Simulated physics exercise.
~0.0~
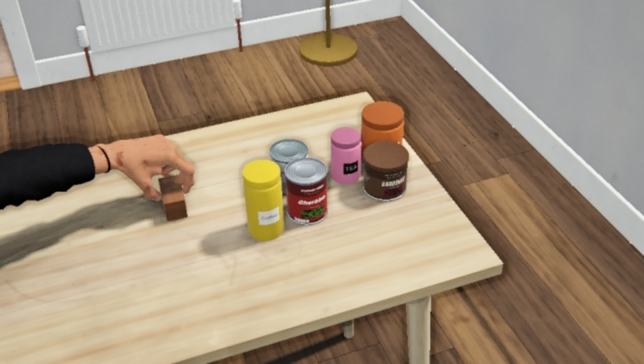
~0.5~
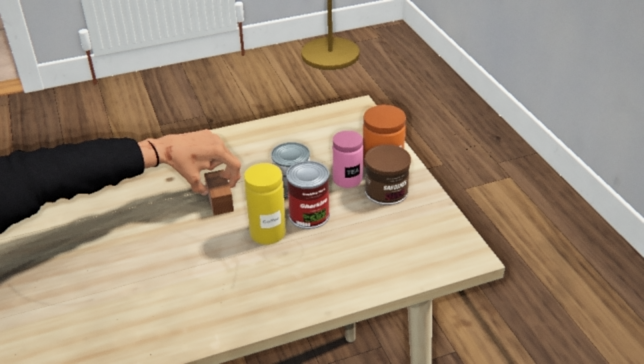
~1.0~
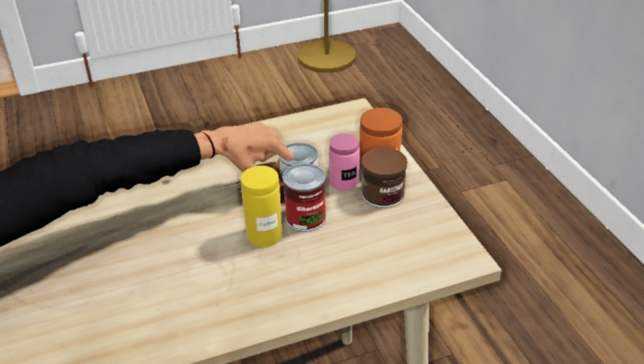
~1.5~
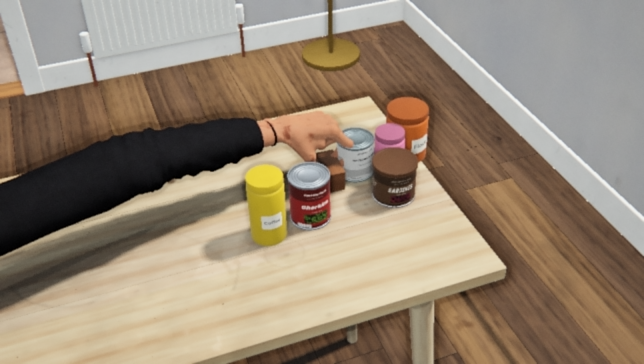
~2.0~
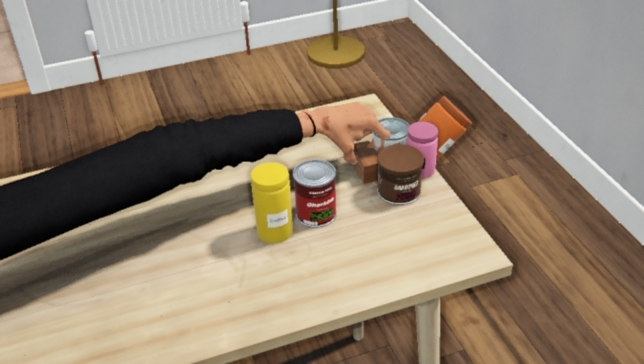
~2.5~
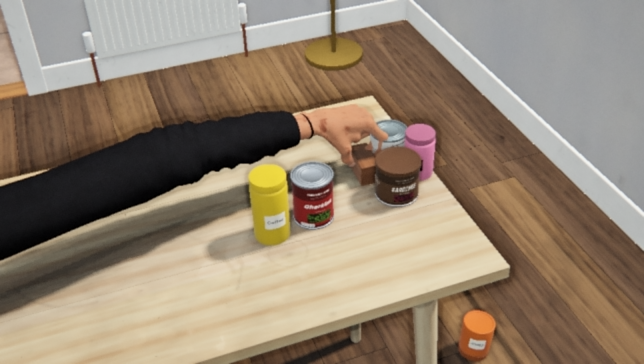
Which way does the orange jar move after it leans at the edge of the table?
It moves down, dropping off the table to the floor.
